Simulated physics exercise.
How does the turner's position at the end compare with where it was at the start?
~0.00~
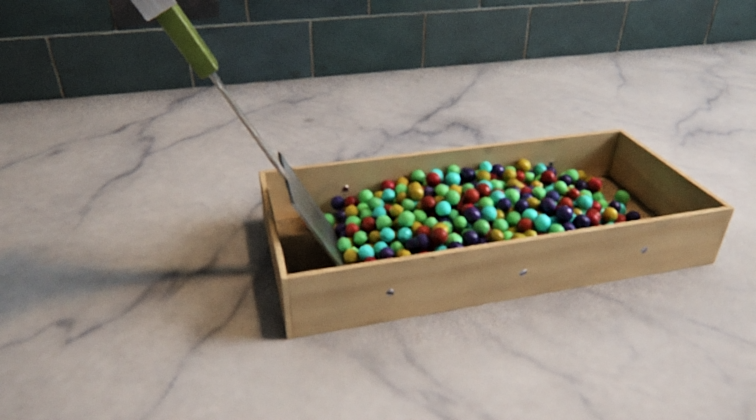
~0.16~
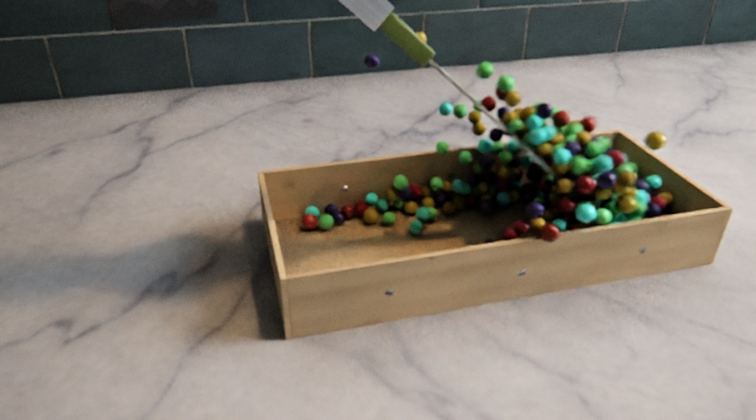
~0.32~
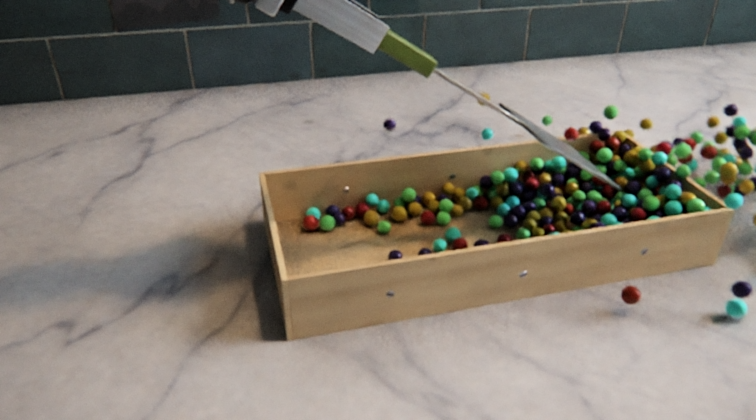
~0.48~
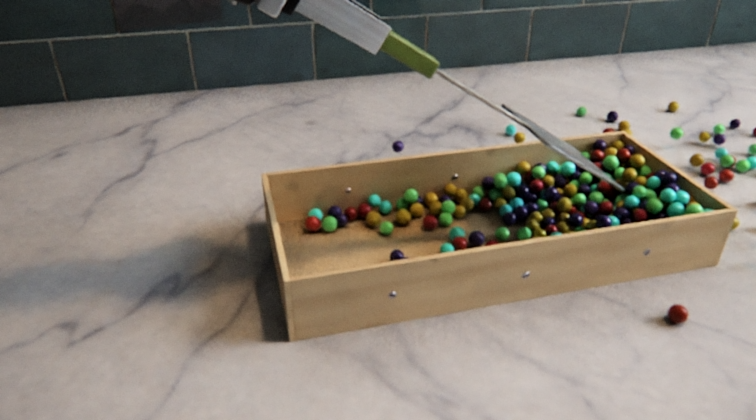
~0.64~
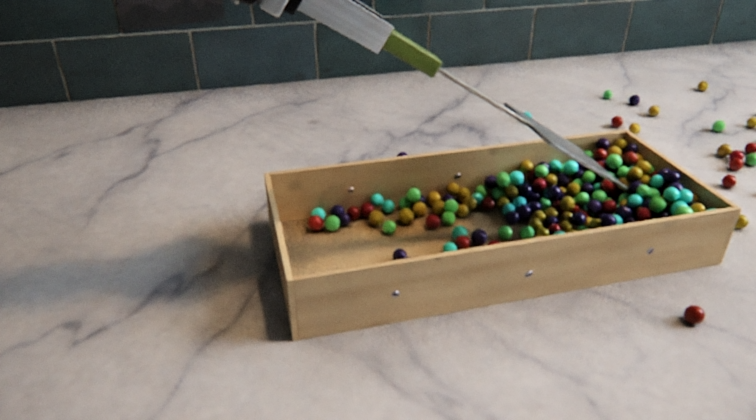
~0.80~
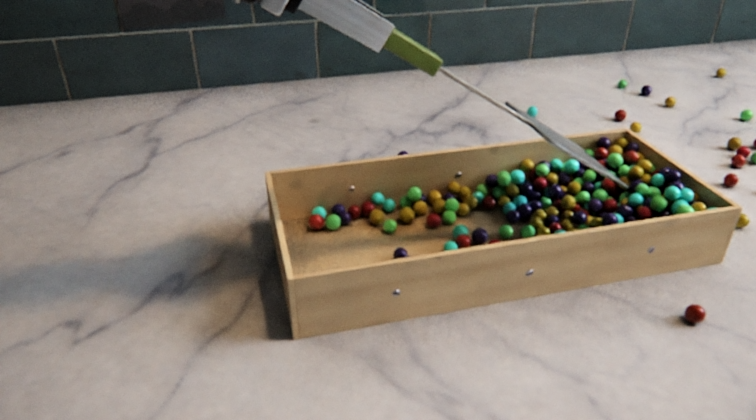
It began at the left end of the tray and finished well over to the right, with its blade resting over the sweets heaped near the right end.
